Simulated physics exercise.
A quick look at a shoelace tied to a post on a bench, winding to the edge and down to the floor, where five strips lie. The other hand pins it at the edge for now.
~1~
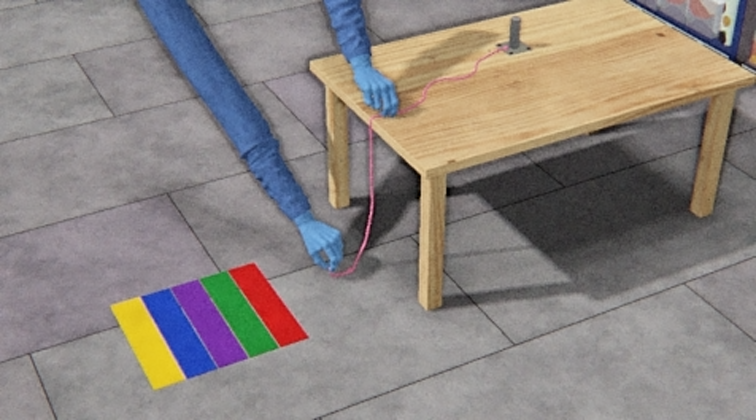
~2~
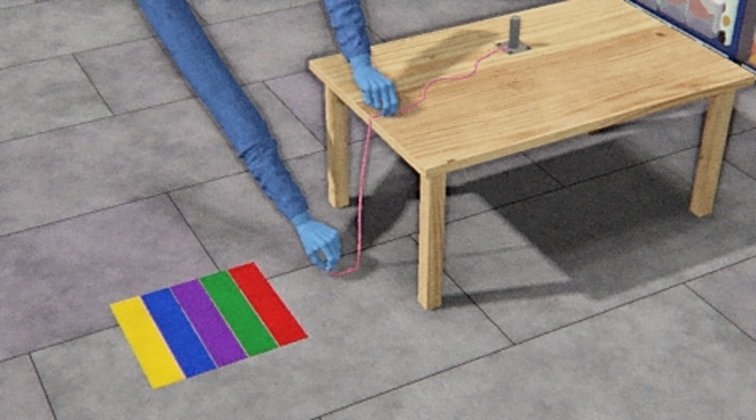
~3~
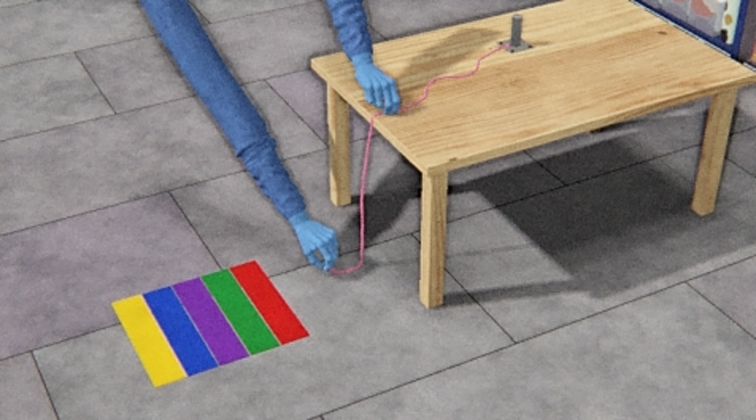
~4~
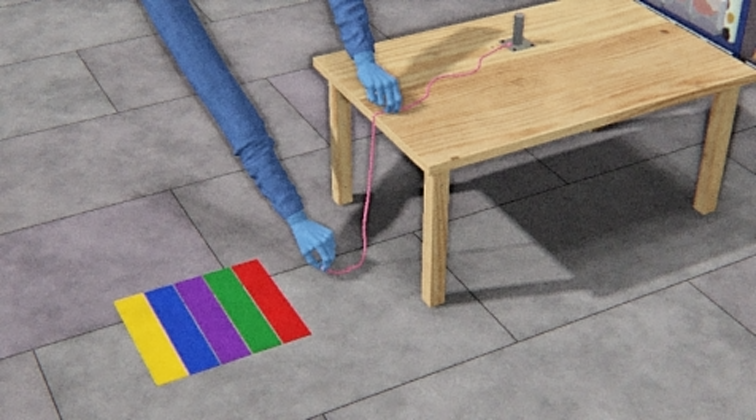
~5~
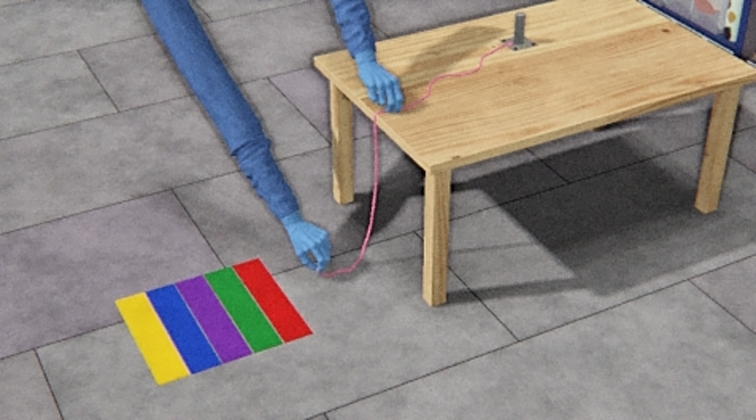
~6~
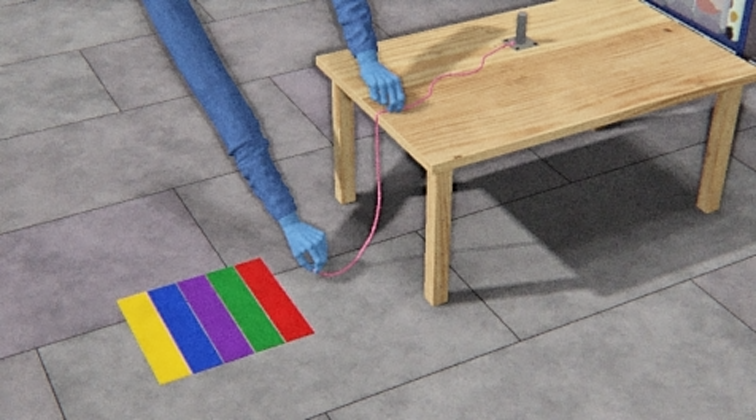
The clip opens on a pink shoelace tied to a post on a wooden bench, pinned at the edge by one blue hand while another holds its lower end near five coloured strips on the floor. The lower hand moves slightly left toward the red strip, and the hanging lace sways and bows gently.
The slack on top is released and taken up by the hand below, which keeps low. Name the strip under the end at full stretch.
The purple one.
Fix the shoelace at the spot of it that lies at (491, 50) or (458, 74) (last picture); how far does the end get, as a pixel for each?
In that order: (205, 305) and (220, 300).
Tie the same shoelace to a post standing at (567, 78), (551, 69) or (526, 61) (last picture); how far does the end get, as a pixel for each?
The places are (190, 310), (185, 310) and (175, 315).
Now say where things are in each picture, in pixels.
In the first frame, end (329, 268); red (285, 328); green (255, 338); purple (225, 348); blue (193, 358); yellow (162, 369).
In the second frame, end (327, 268); shoelace through (487, 56) (450, 78) (417, 103) (369, 133) (361, 198) (359, 255).
In the third frame, end (325, 268).
In the fourth frame, end (322, 268); shoelace through (491, 53) (453, 75) (421, 100) (374, 130) (368, 195) (365, 251).
In the fifth frame, end (317, 269).
In the sixth frame, end (314, 270); shoelace through (494, 52) (456, 74) (424, 99) (377, 129) (379, 192) (363, 249).
A little later, end near (251, 289); over green.
Next, end near (222, 299); over purple.
When it is tight, end near (204, 304); over purple. It halts on the purple strip.
